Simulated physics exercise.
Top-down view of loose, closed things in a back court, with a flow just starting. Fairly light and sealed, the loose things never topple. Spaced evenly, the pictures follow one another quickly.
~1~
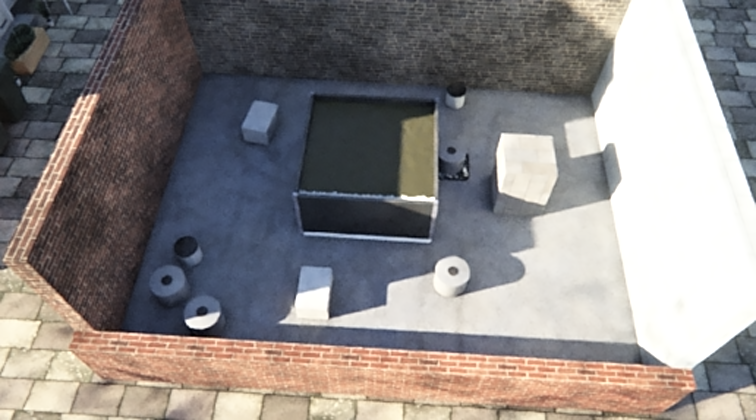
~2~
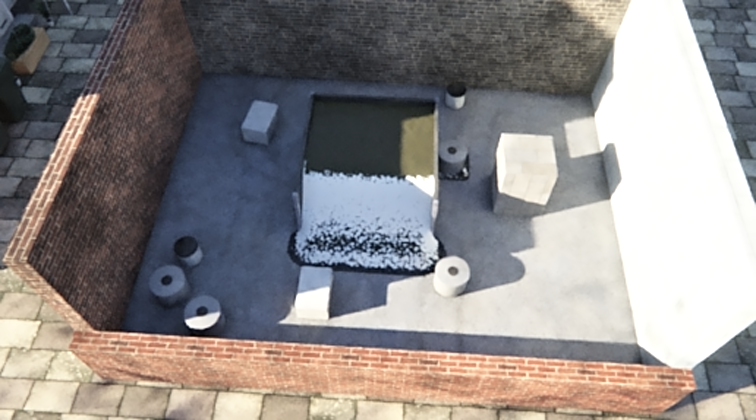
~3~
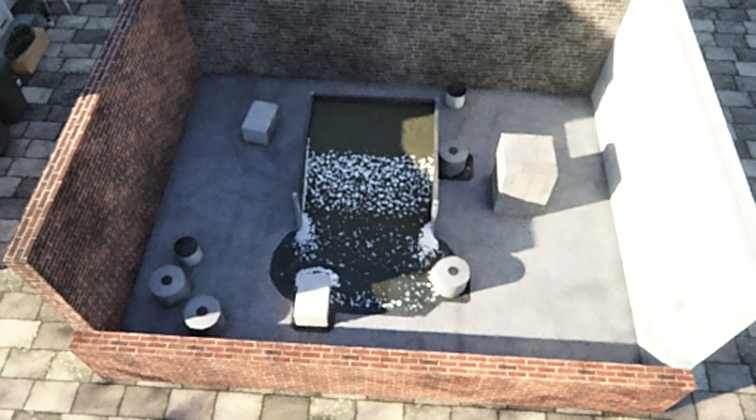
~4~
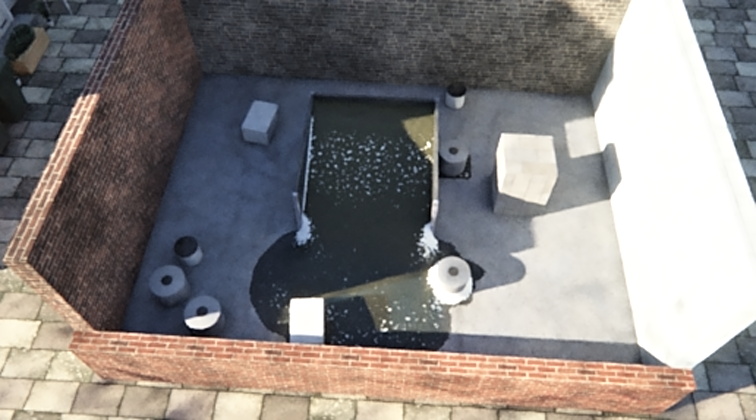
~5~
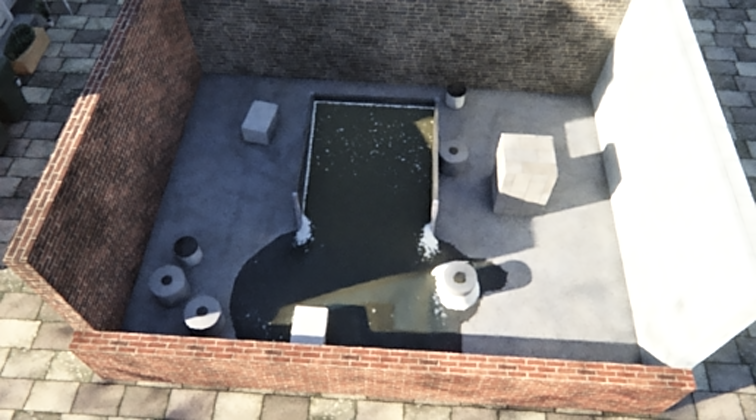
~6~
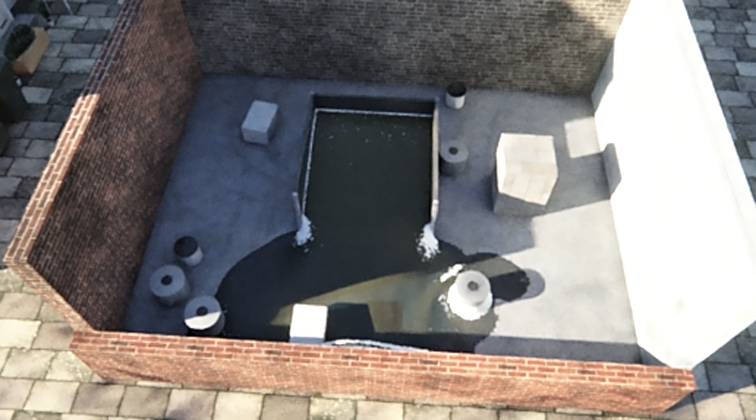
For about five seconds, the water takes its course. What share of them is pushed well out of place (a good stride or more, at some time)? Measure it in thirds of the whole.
It hits two thirds.
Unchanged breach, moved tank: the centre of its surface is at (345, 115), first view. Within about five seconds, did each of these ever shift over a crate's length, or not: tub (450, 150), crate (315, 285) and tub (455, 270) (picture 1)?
Item one not displaced far, item two travelled far enough, item three travelled far enough.
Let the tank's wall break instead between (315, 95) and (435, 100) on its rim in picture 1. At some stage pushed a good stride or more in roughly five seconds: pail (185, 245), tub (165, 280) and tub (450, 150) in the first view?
Taking them in order, displaced that much, displaced that much, less than that.
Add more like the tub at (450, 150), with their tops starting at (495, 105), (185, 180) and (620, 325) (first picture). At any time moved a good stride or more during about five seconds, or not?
Each in turn: Stays in place, pushed clear, pushed clear.
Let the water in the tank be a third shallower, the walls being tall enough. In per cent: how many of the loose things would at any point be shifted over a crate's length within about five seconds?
I'd put it near 60 percent.
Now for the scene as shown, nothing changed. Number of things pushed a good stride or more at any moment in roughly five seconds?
The number is 6.
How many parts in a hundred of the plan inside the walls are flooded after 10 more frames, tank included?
Close to 45 per cent, tank included.
A moment on, 2 of 8 are well off their spots; 1 afloat.
Next, 4 of 8 are well off their spots; 3 afloat.
Later, 5 of 8 are well off their spots; 1 afloat.
In the end, 6 of 8 are well off their spots, and 6 have been at some point; 5 afloat.
